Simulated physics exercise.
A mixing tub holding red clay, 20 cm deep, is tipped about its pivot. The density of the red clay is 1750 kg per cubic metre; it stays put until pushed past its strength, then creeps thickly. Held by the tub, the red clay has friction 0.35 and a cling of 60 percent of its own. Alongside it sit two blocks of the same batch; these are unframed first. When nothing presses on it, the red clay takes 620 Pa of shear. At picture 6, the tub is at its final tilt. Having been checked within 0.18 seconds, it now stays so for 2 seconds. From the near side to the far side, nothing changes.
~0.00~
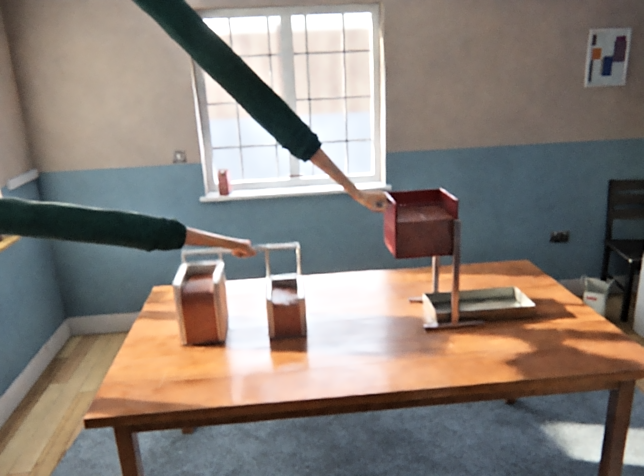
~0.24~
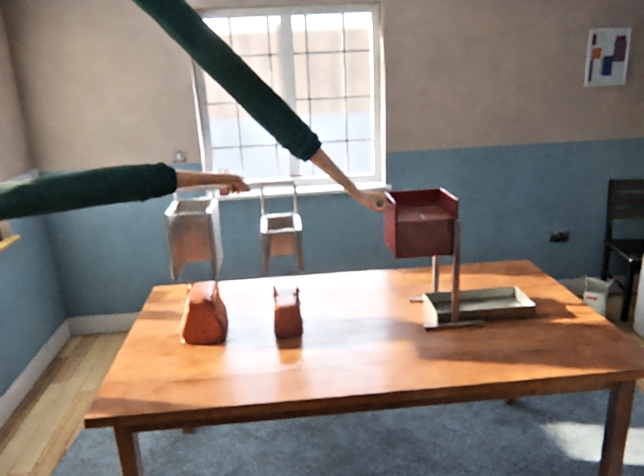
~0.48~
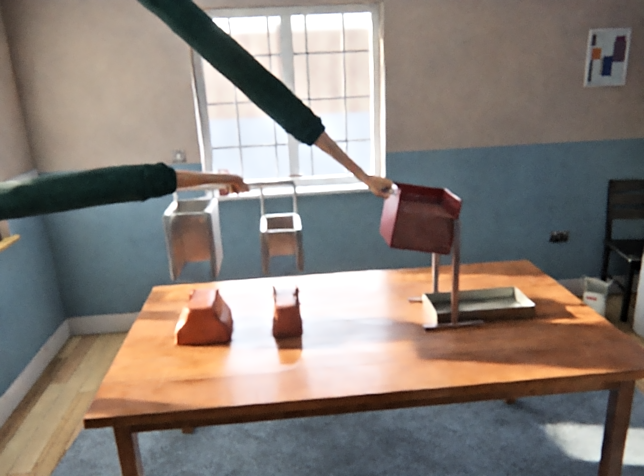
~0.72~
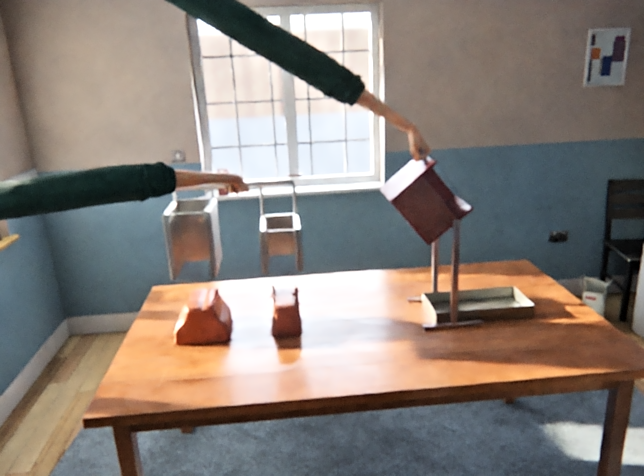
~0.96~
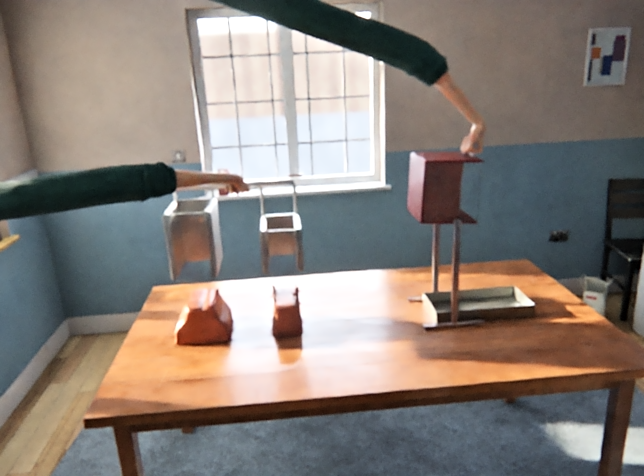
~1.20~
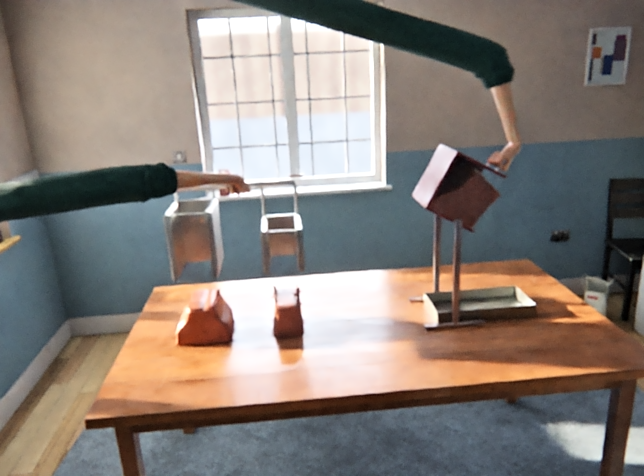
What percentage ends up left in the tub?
About 8 %.
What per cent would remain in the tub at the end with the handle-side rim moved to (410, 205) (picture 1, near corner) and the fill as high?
Around 8 percent would still be in the tub at the end.
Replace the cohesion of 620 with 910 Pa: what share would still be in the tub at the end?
The share would be near 12 %.
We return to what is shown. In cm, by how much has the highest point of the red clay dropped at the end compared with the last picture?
9 cm or so.
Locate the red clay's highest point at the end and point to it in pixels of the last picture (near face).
Around (434, 200).
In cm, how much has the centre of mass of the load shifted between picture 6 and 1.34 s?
The change is near 13 cm.
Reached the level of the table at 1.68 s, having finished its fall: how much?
Some 65 % has got all the way down.
By 1.34 s, the tub is at 119 degrees and holds 35 %.
By 1.51 s, the tub is at 119 degrees and holds 11 %.
By 1.68 s, the tub is at 119 degrees and holds 8 %.
By 1.85 s, the tub is at 119 degrees and holds 8 %.
By 3.20 s, at the end, the tub is at 119 degrees and holds 8 %.
